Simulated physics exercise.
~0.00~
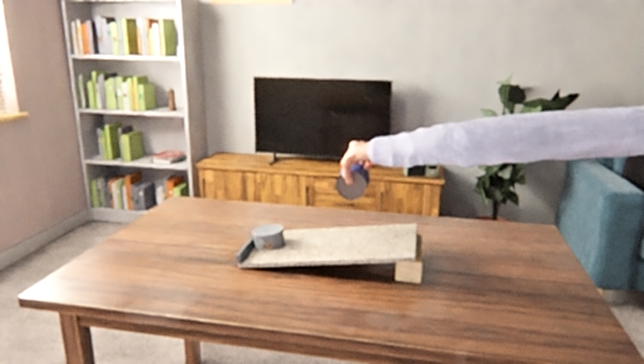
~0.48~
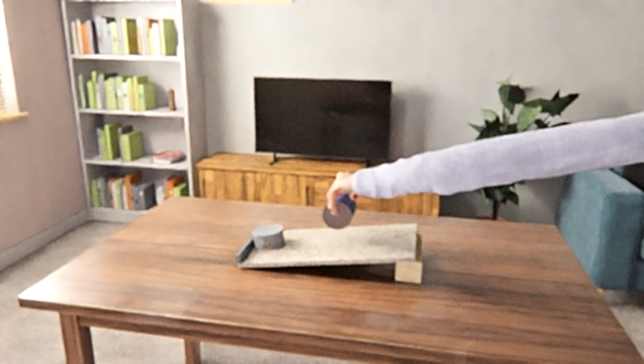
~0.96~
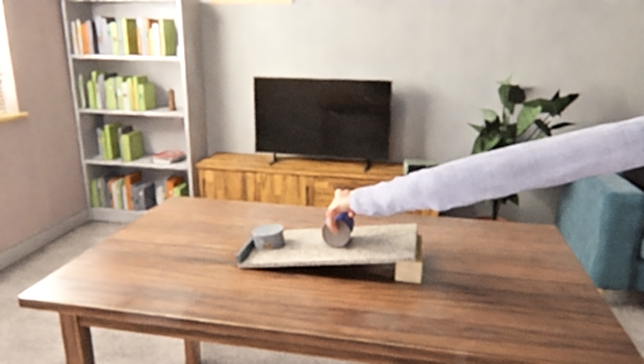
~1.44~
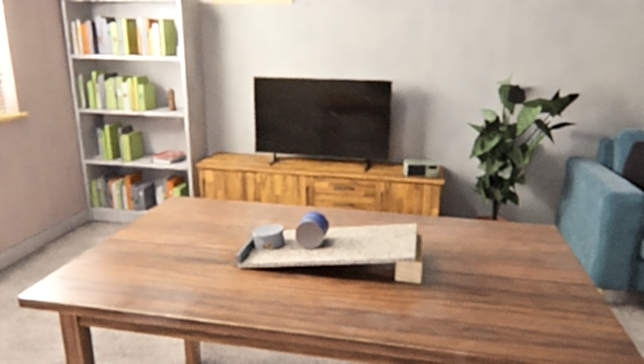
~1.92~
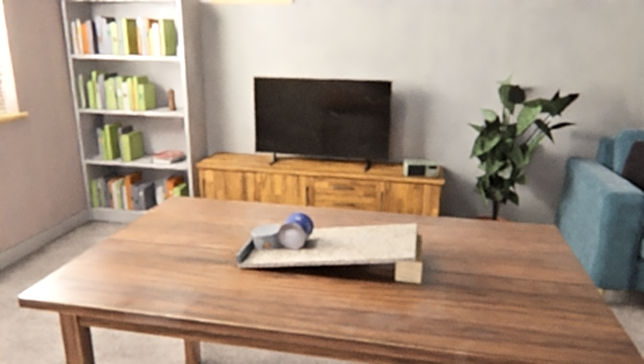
A blue tin was lowered by a hand onto a sloping board on a wooden table, set on its side and let go, then rolled down to the left, ending up beside the grey tub near the board's low end.
